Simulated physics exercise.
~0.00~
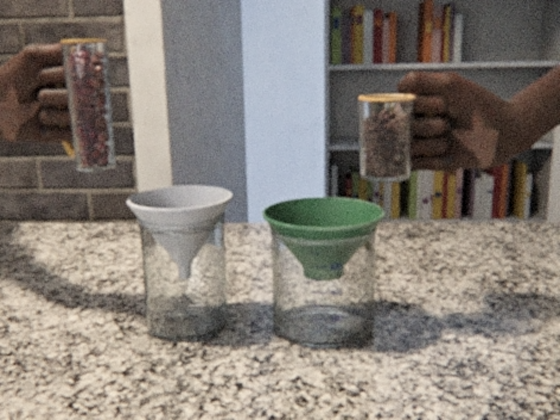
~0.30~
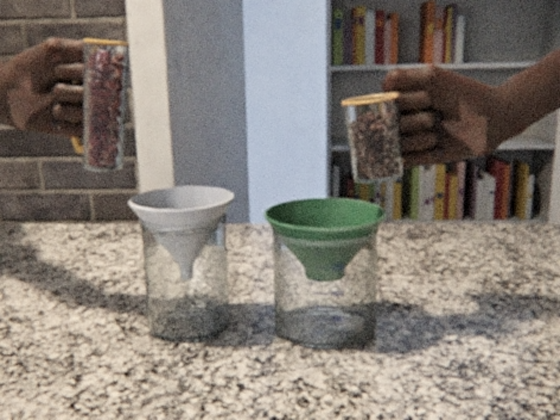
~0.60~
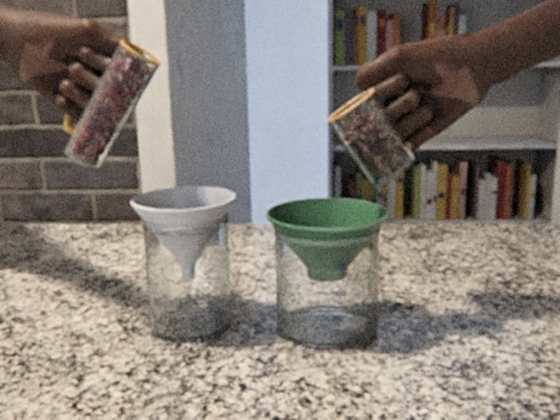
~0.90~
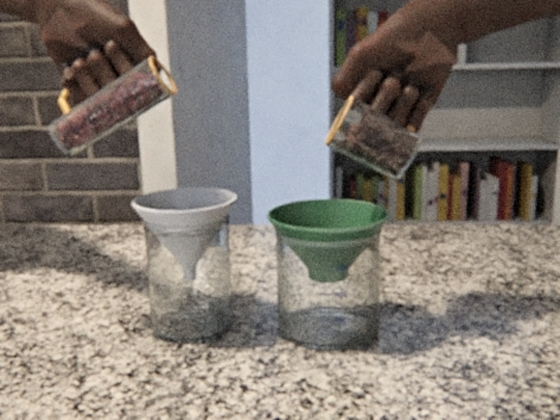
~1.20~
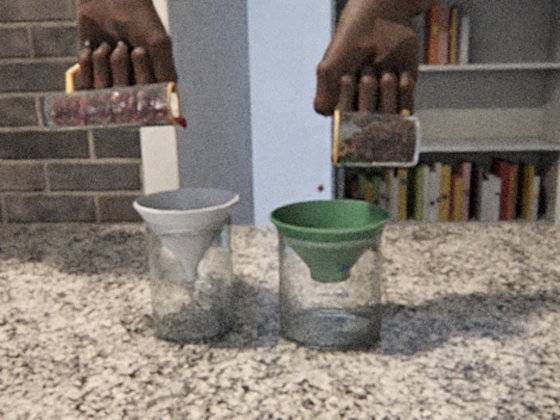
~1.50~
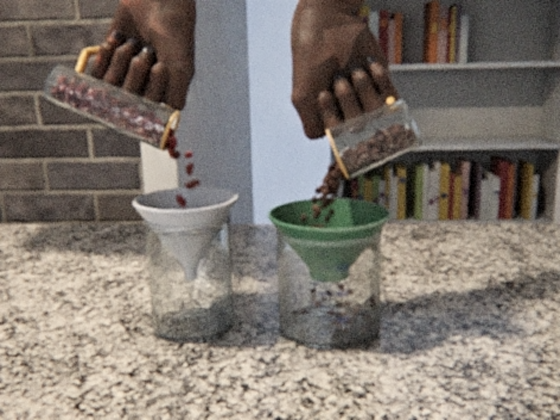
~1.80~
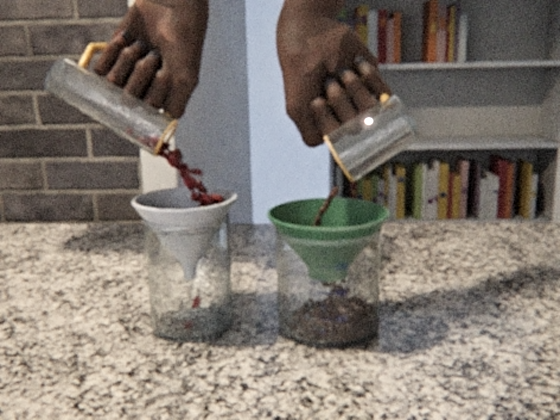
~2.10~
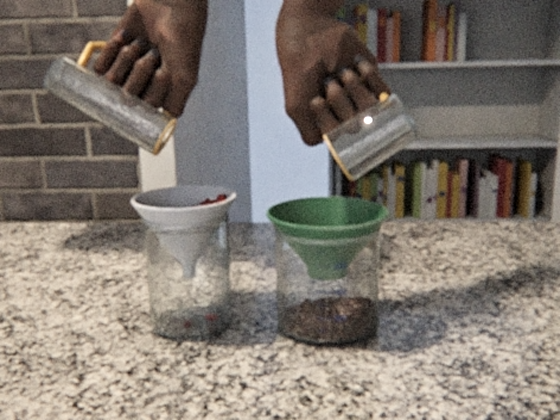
Two hands tip cups over funnels; the left funnel clogs while the green one empties.
